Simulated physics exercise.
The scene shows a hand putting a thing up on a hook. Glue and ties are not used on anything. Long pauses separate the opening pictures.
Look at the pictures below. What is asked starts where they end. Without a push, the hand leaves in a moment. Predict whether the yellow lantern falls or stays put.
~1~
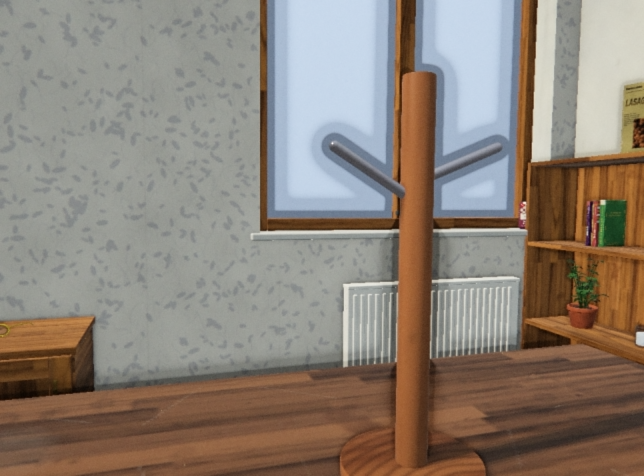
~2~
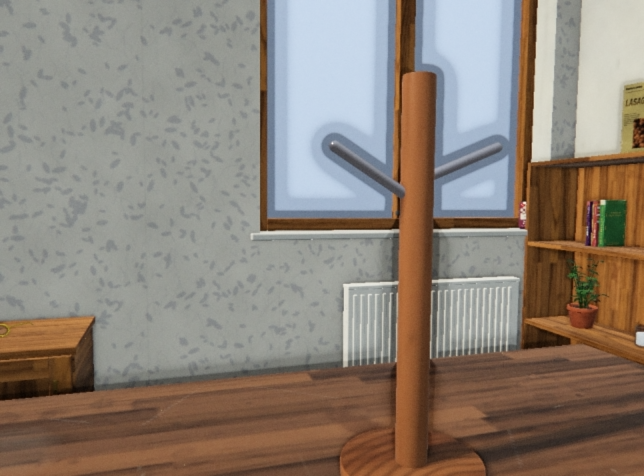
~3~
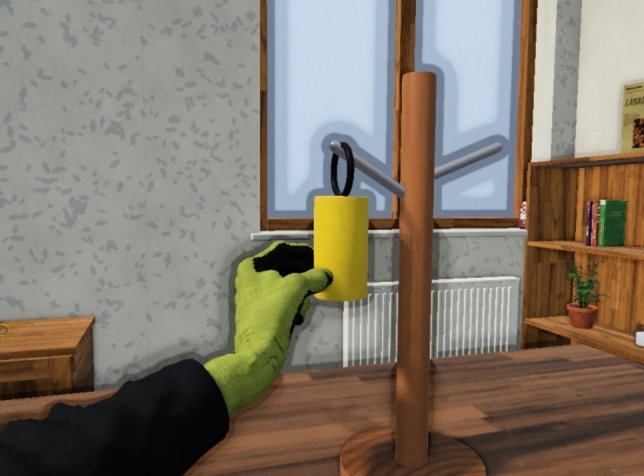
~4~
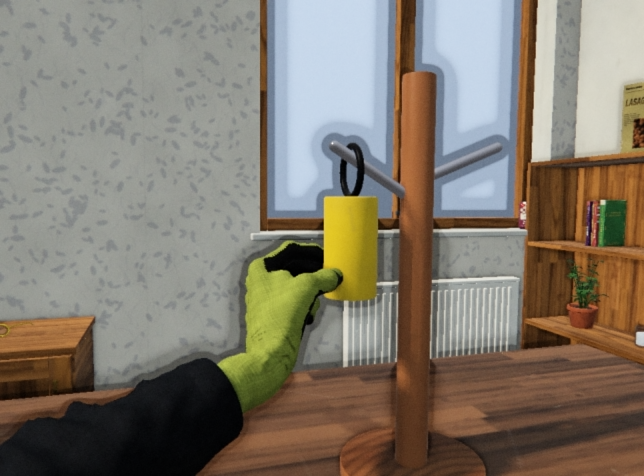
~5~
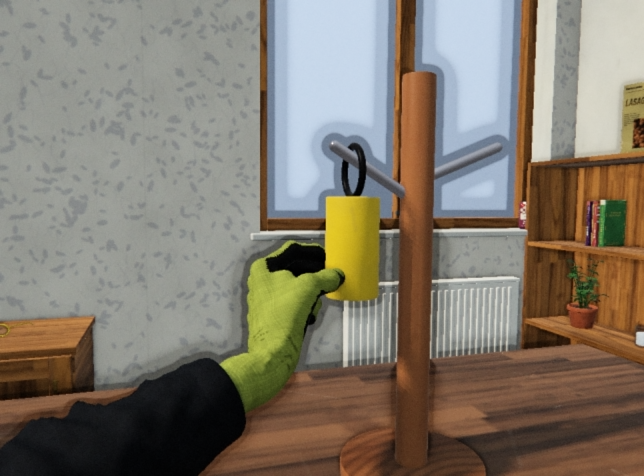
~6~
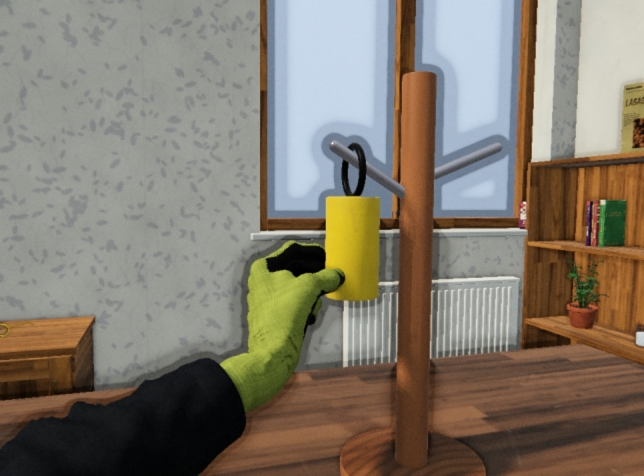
Oh, it's going to hold on, I reckon.
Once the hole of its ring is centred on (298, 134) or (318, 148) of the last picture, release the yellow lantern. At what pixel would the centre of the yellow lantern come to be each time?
Roughly (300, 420) and (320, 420).
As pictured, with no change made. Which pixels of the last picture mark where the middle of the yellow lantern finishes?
About (375, 239).
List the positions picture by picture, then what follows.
The first frame shows peg stand (417, 280).
The second frame shows peg stand (417, 280).
The third frame shows still on the way; yellow lantern (342, 220); peg stand (417, 280).
The fourth frame shows still on the way; yellow lantern (351, 220); peg stand (417, 280).
The fifth frame shows still on the way; yellow lantern (352, 220); peg stand (417, 280).
The sixth frame shows in place, still held; yellow lantern (352, 220); peg stand (417, 280).
Then, 0.22 s past the last view, yellow lantern leaning 4° off how it started near (361, 230).
Finally, the yellow lantern remains hooked, near (375, 239).
